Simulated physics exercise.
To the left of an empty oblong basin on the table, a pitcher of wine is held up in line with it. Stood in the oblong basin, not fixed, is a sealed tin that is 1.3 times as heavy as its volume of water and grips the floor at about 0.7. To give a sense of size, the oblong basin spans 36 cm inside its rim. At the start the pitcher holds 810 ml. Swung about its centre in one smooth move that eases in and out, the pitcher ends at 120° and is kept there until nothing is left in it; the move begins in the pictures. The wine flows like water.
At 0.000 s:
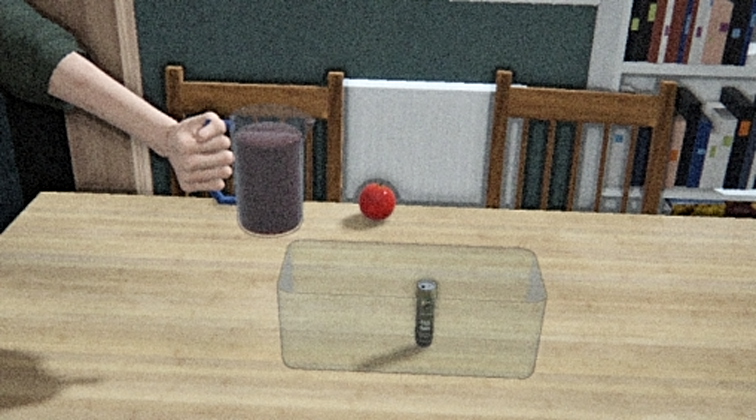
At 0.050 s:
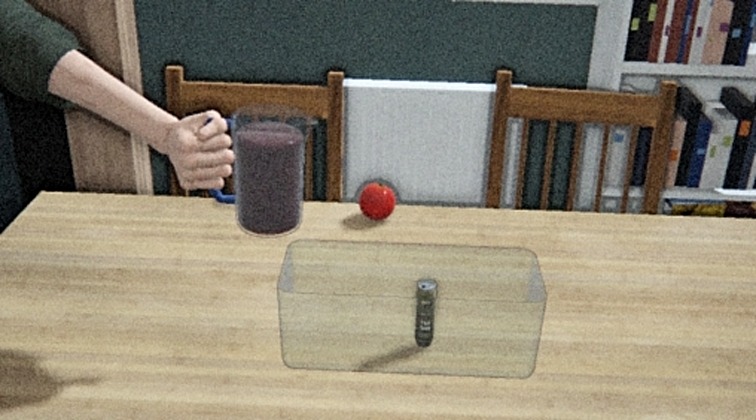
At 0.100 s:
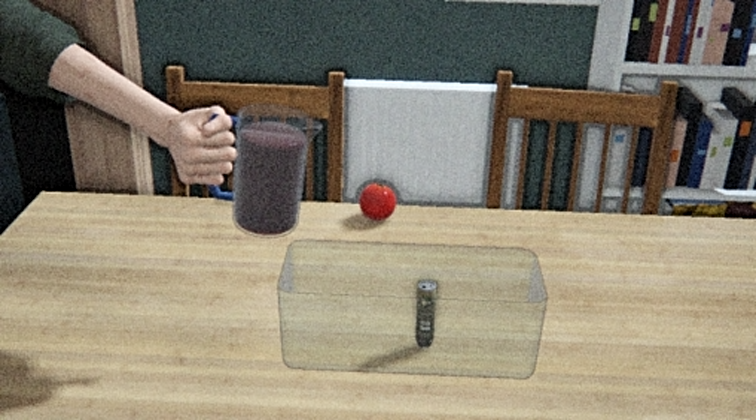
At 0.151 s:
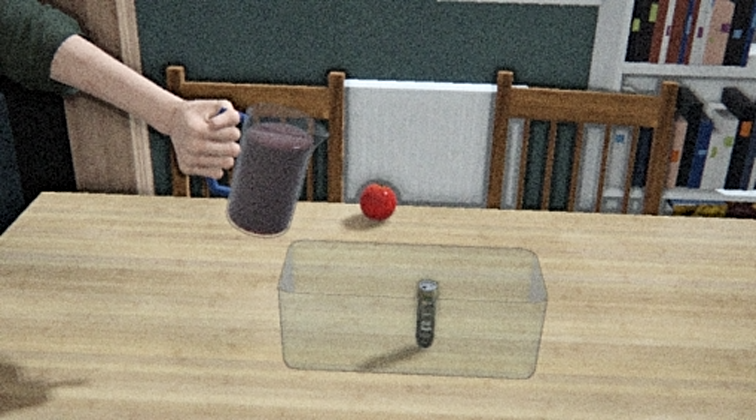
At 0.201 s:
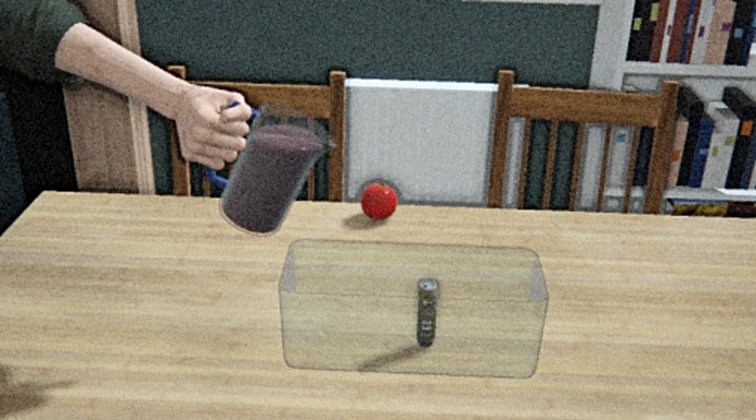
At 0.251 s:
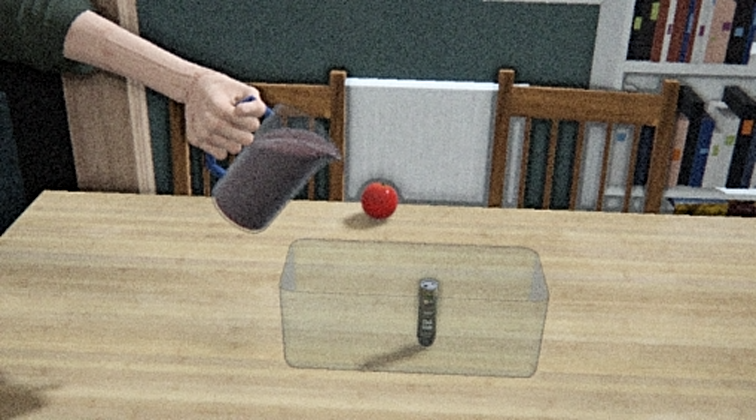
A pitcher of dark wine tilting rightward in a raised hand, left of a clear oblong basin holding a small tin.
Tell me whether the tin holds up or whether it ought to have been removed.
It will weather it.
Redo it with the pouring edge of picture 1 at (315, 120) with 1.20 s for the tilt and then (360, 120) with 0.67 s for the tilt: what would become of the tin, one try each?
First it stays on its base; then it tips over.
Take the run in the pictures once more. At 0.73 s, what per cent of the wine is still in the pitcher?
12 per cent or thereabouts.
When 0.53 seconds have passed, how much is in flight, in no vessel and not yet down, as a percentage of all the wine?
Around 20 in a hundred.
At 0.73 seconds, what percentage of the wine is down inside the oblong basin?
The fraction sits near 72 in a hundred.
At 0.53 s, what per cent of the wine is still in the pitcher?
62 %.
By 0.53 s the tilt is 107° and 63 per cent is still to pour; the tin stands where it began.
By 0.73 s the tilt is 120° and 13 per cent is still to pour; the tin stands where it began.
By 0.94 s the tilt is 120° and 0 per cent is still to pour; the tin stands where it began.
By 1.17 s the tilt is 120° and 0 per cent is still to pour; the tin stands where it began.
At rest the tin stands where it began.
